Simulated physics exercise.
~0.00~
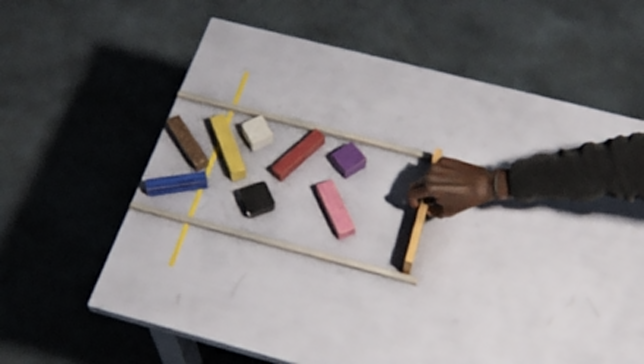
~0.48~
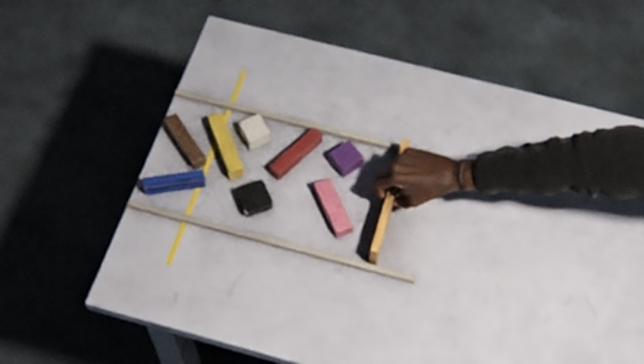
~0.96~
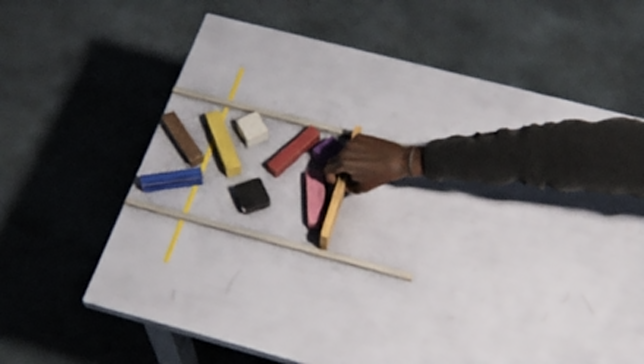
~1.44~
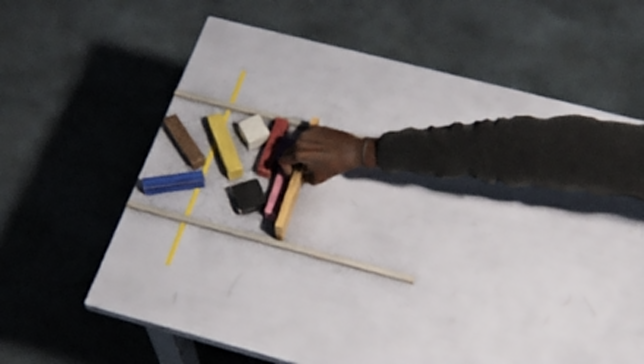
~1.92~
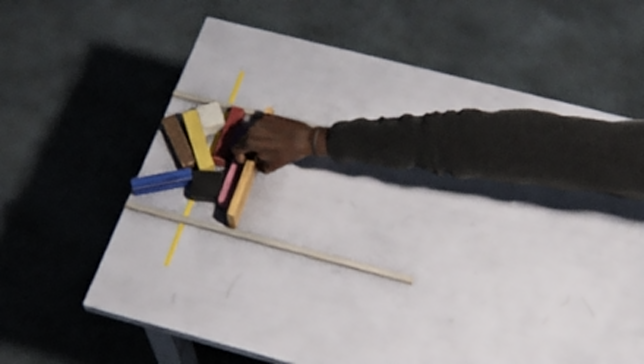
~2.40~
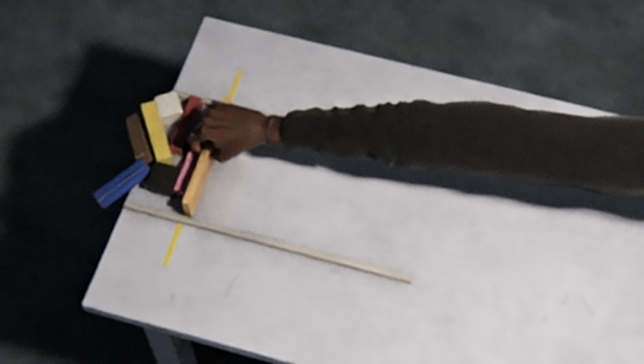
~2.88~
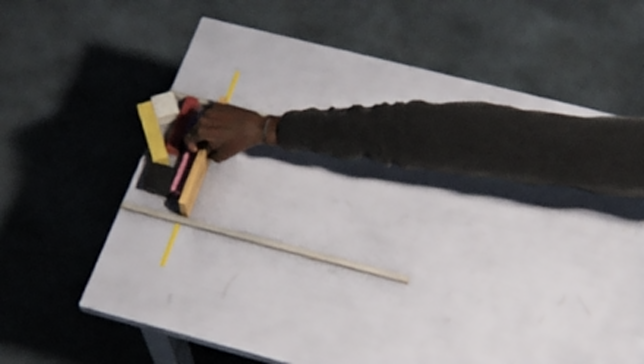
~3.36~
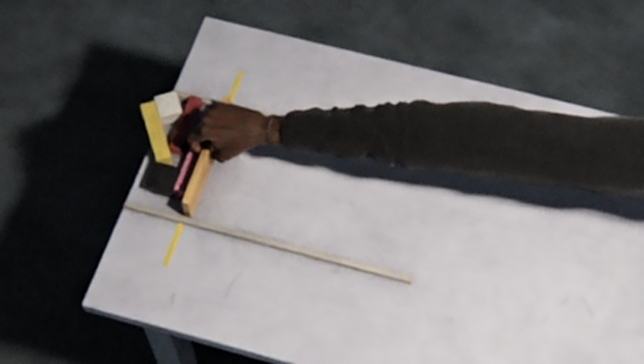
A hand in a dark sleeve swept a board leftward across a pale table, bunching colorful blocks and sticks together past a yellow tape line, until the blue and brown ones went over the edge and the rest stayed huddled against the stopped board.
